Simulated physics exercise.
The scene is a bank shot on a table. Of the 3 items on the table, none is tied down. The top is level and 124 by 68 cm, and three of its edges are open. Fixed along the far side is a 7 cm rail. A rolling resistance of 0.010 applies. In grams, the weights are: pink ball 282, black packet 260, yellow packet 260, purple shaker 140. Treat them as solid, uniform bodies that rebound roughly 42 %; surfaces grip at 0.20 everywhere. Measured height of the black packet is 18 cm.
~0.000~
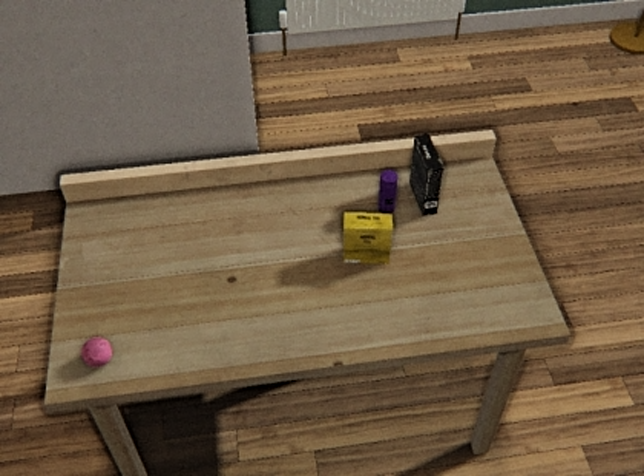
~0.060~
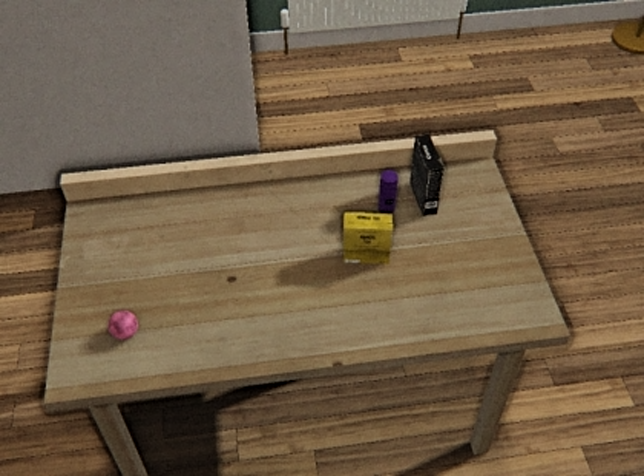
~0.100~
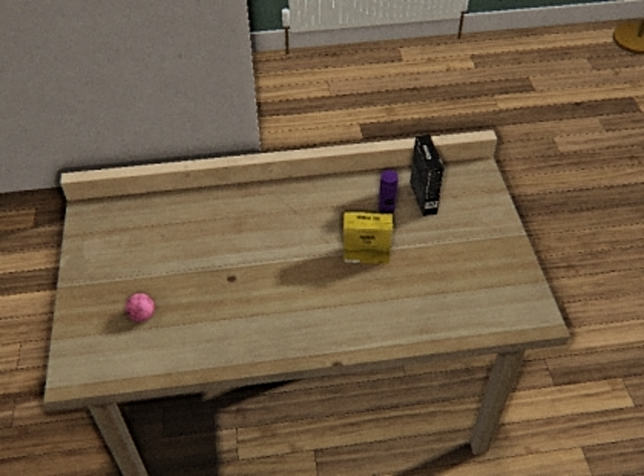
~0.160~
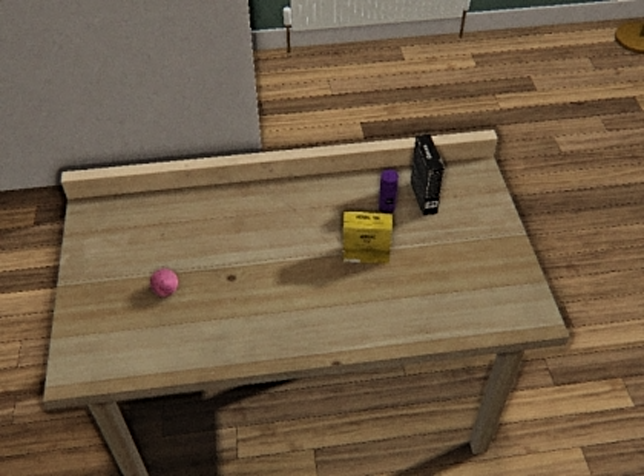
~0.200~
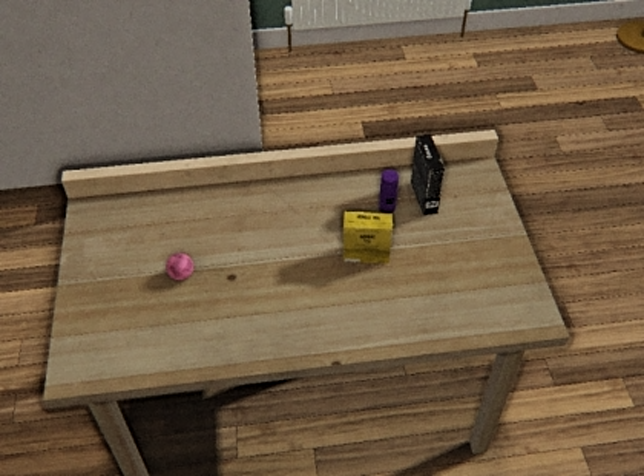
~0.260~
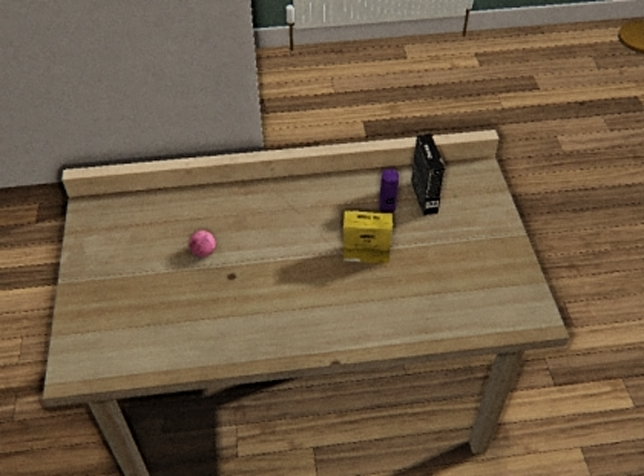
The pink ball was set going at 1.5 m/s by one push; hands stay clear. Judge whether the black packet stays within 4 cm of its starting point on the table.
It does not.
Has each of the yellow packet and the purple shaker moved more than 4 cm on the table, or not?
Here the yellow packet is left in place, and the purple shaker moves off.
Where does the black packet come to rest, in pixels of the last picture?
End position: Roughly (487, 187).
Around 0.56 s, pink ball near (299, 185).
Around 0.86 s, pink ball near (382, 191); purple shaker at 11° to upright.
Around 1.26 s, pink ball near (421, 191); black packet at 22° to upright near (453, 172); purple shaker on its side.
Finally (2.1 s), on their side or leaning hard on the table, black packet and purple shaker; yellow packet still in place (within 4 cm). Final places as that camera would see them, black packet near (487, 187).
